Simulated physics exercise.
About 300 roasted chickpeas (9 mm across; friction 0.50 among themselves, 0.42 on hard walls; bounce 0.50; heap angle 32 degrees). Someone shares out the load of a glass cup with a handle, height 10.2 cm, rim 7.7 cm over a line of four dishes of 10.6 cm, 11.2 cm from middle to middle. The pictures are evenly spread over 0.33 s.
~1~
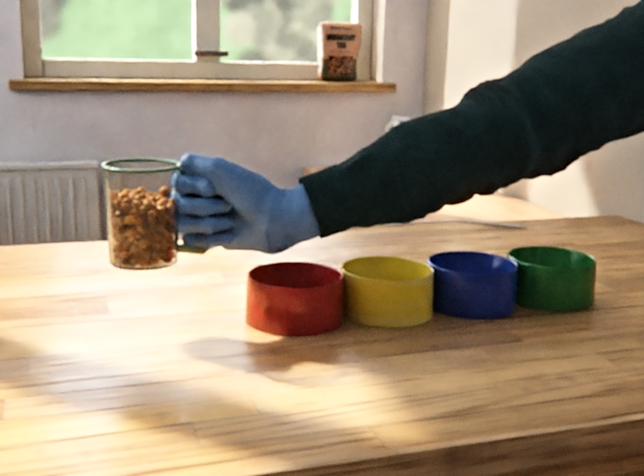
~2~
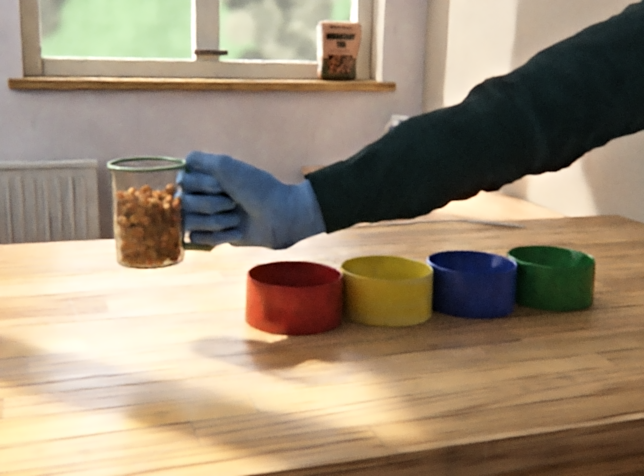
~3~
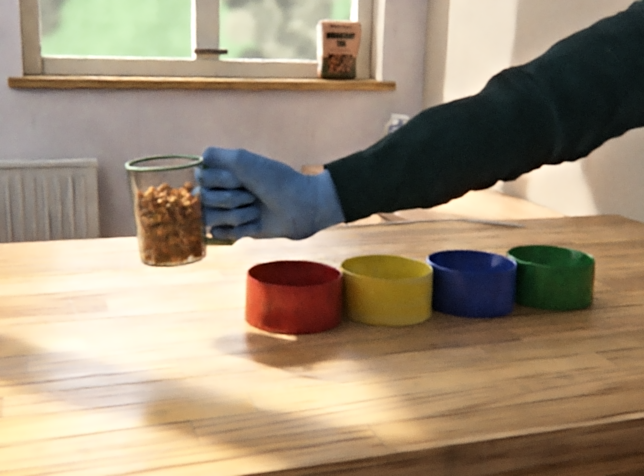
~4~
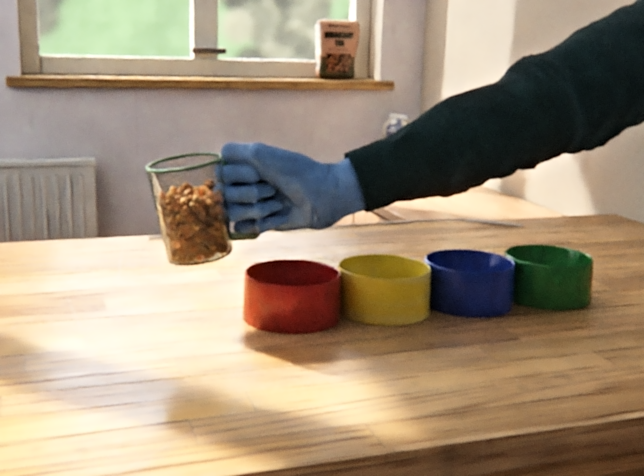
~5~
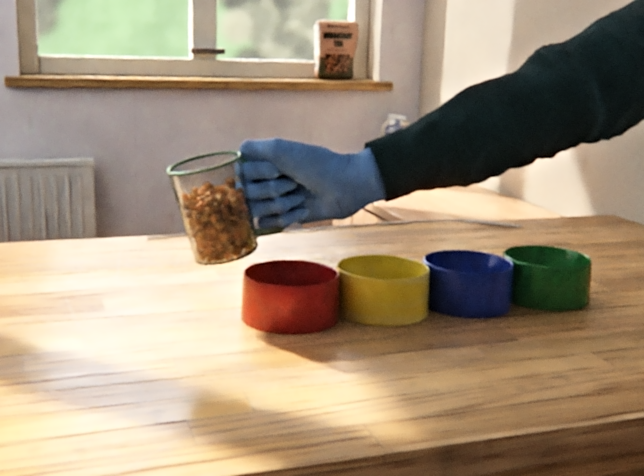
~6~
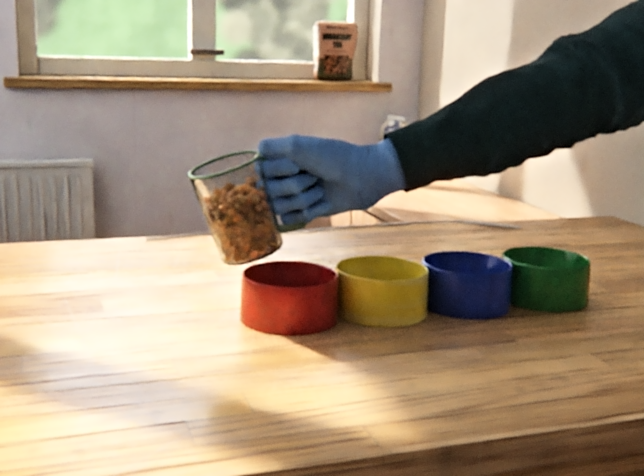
At the start, a blue-gloved hand holds an upright glass cup of roasted chickpeas above a wooden table, left of a row of red, yellow, blue and green dishes. The hand carries the cup steadily to the right, gradually tilting it, until it is slanted just above the red dish's left side.
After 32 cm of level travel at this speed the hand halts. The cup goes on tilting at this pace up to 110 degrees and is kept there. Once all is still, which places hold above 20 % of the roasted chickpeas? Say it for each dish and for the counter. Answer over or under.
Red: Under, blue: Under, green: Under, yellow: Over, counter: Under.
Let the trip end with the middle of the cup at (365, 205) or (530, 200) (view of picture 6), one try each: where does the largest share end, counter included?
Most goes to: Red, then blue.
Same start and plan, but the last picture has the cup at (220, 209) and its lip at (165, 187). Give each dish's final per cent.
Red 0, blue 0, green 0, yellow 100.
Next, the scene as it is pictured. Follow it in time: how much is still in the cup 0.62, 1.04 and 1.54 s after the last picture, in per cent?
In turn: 100, 100, 55.
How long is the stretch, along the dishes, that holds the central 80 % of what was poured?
Some 6 cm.
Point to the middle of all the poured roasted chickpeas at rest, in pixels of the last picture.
Around (373, 292).
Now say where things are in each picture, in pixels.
The first frame shows cup at (143, 214), tilt 0 degrees, lip at (103, 166), moved 0.0 cm; middle of the pieces at (145, 229); red dish at (295, 275); yellow dish at (387, 269); blue dish at (472, 263); green dish at (552, 257).
The second frame shows cup at (149, 212), tilt 1 degrees, lip at (108, 166), moved 0.7 cm; middle of the pieces at (152, 227).
The third frame shows cup at (169, 211), tilt 5 degrees, lip at (127, 167), moved 2.9 cm; middle of the pieces at (173, 225).
The fourth frame shows cup at (192, 209), tilt 9 degrees, lip at (147, 169), moved 5.5 cm; middle of the pieces at (197, 223).
The fifth frame shows cup at (216, 208), tilt 14 degrees, lip at (169, 172), moved 8.1 cm; middle of the pieces at (221, 222).
The sixth frame shows cup at (239, 209), tilt 18 degrees, lip at (190, 177), moved 10.7 cm; middle of the pieces at (245, 221); red dish at (290, 274); yellow dish at (382, 268); blue dish at (467, 263); green dish at (546, 258).
Then, 0.62 s after the last picture, tilt 61 degrees; cup holds 100 %.
Then, 1.04 s after the last picture, tilt 90 degrees; cup holds 100 %.
Then, 1.54 s after the last picture, tilt 110 degrees; cup holds 55 %, yellow 45 %.
In the end, red 0 %, blue 0 %, green 0 %, yellow 100 %, counter 0 %.
